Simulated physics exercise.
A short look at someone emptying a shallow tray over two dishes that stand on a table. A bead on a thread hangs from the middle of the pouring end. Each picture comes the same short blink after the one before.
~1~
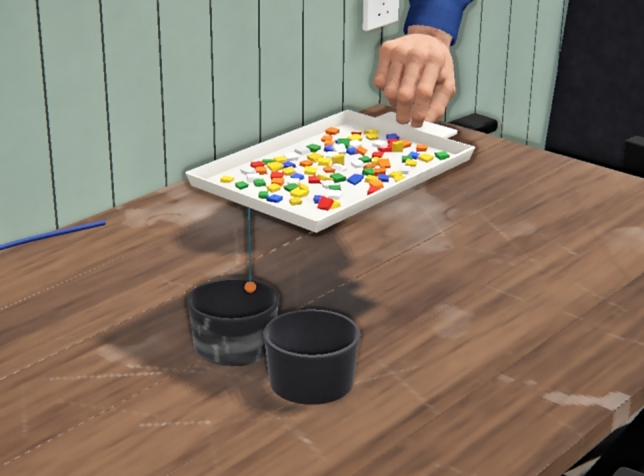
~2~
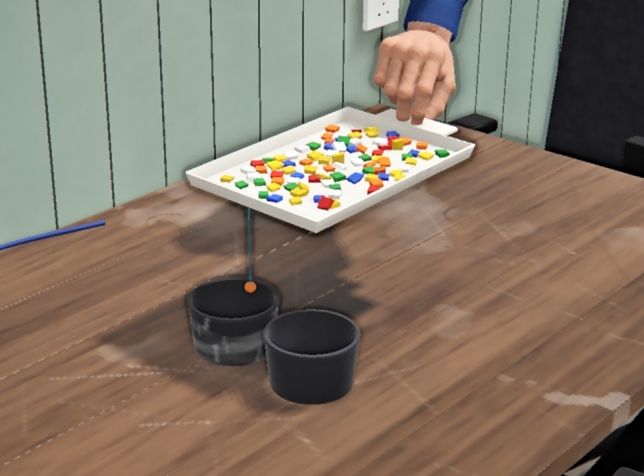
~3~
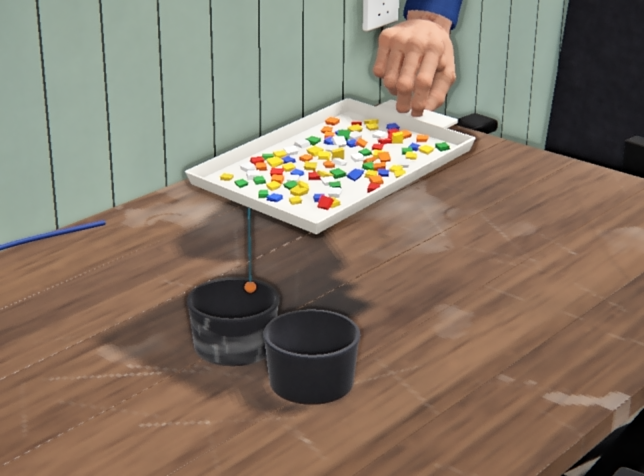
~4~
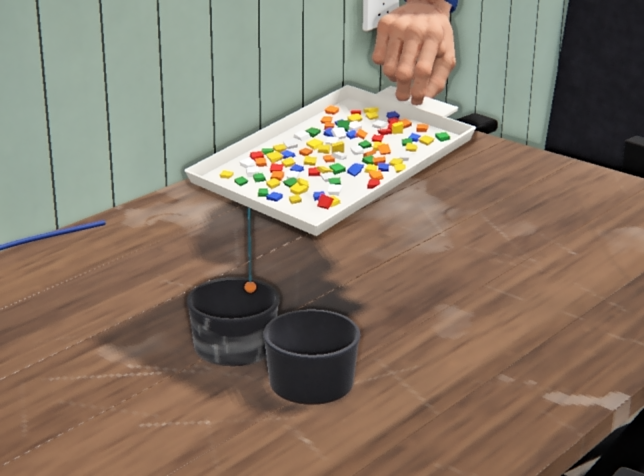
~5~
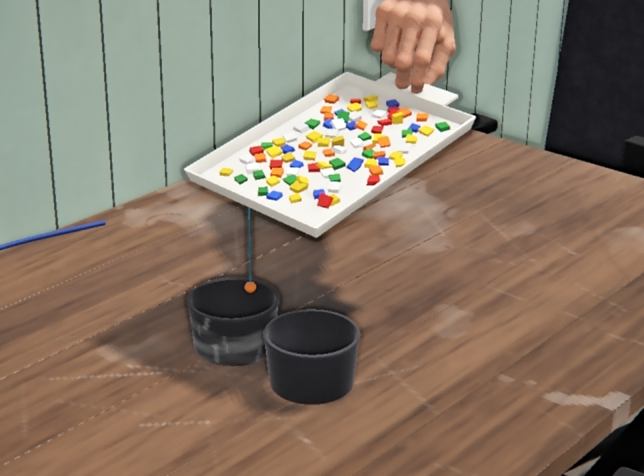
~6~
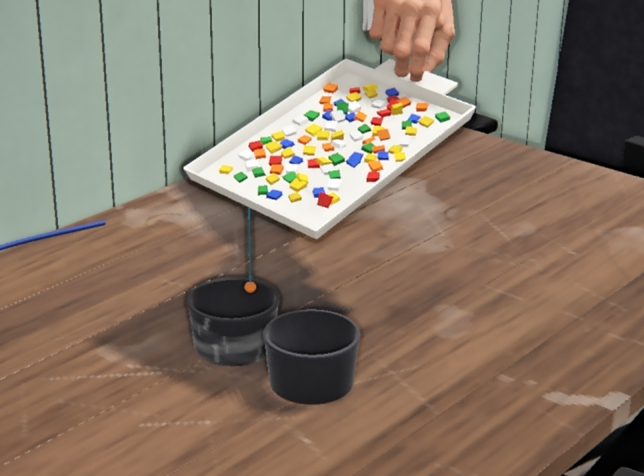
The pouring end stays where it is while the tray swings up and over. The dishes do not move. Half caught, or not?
The two hold over half of the load.
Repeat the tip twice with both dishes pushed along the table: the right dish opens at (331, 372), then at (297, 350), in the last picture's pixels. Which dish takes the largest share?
One: The left-hand dish. Two: The right-hand dish.
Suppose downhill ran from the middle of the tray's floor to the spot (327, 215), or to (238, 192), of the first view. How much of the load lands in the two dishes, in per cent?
In turn 90 and 30 in a hundred.
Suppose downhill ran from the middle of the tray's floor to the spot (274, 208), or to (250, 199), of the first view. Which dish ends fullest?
First right, then the left dish.
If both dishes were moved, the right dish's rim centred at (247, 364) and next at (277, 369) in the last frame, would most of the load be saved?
First not half, then the smaller part.
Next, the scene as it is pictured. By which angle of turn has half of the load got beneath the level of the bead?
Near 95 degrees.
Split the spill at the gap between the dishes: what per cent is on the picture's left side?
About 90 per cent.
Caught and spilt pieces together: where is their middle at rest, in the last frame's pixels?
Near (296, 375).
Shortly afterwards, tray tipped steeply; all but a few on the tray; a little in the air.
Next, tray tipped right over; near a third on the tray; near a third in the right dish; only a few in the left dish; a little outside both; near a quarter in the air.
Some moments later, tray tipped past a quarter turn; the bulk in the right dish; only a few in the left dish; near a quarter outside both.
In the end, tray tipped past a quarter turn; the bulk in the right dish; only a few in the left dish; near a quarter outside both.
